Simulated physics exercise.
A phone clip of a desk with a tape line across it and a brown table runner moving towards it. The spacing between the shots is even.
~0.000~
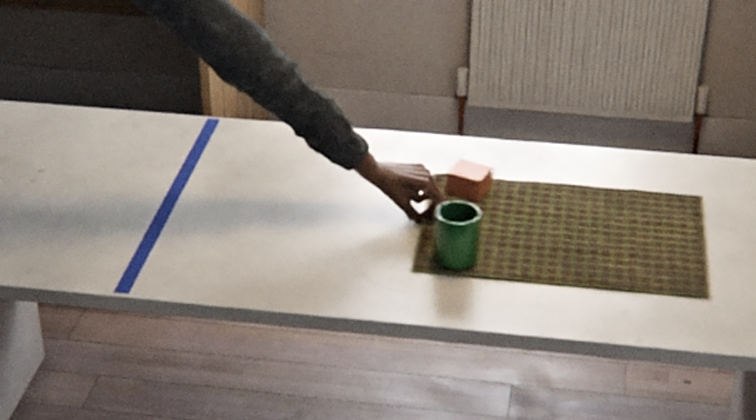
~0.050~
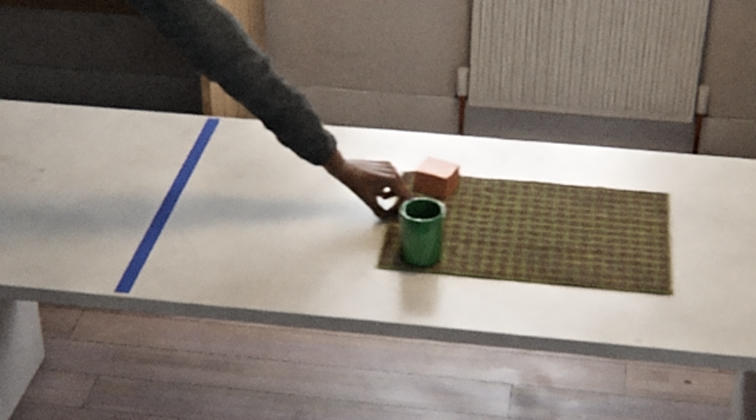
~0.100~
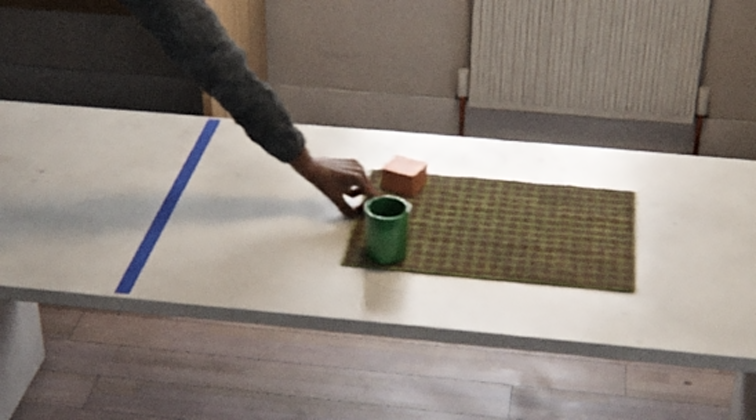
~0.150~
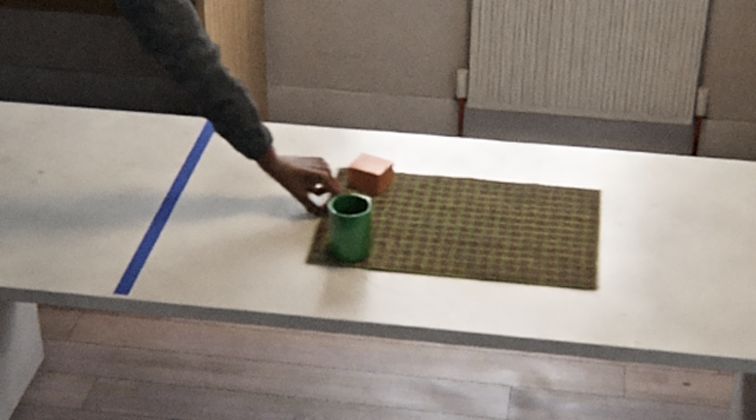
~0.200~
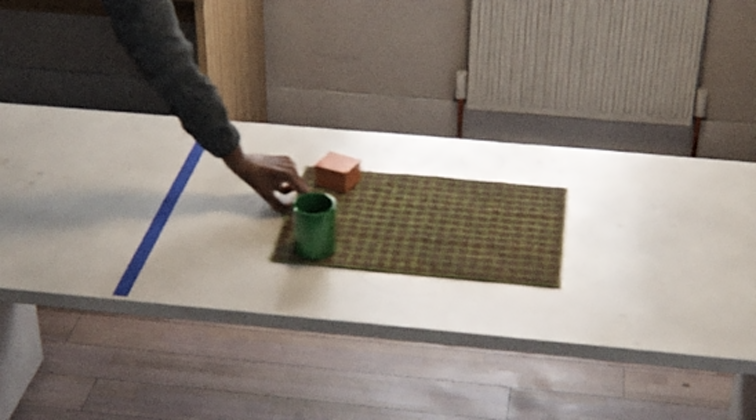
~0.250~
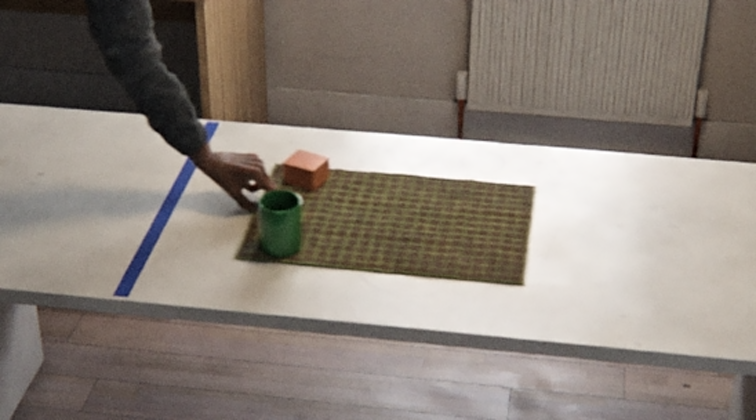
At the start, a hand grips the near-left edge of a brown table runner on a pale desk, with a green mug and an orange block resting on it. The hand draws the runner steadily left towards the blue tape line, and the mug and block ride along, ending much closer to the tape.
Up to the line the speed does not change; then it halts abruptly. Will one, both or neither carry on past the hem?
Result: The green mug goes over, the orange block goes over.
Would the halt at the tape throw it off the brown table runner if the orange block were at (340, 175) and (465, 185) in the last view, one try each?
In the first try the item goes over the edge, and in the second it rides out the stop.
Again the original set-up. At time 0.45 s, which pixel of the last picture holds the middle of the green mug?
By that time: (151, 213).
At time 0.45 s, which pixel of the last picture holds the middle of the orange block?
Look around (187, 160) in the last picture.
After 0.34 s, hem short of the tape; green mug on the cloth near (219, 219); orange block on the cloth near (249, 165).
After 0.45 s, hem at the tape; green mug ahead of the hem near (151, 213); orange block ahead of the hem near (187, 160).
In the end, hem at the tape; green mug ahead of the hem near (84, 209); orange block ahead of the hem near (126, 156). The green mug leaves the cloth and the orange block shoots off the front.
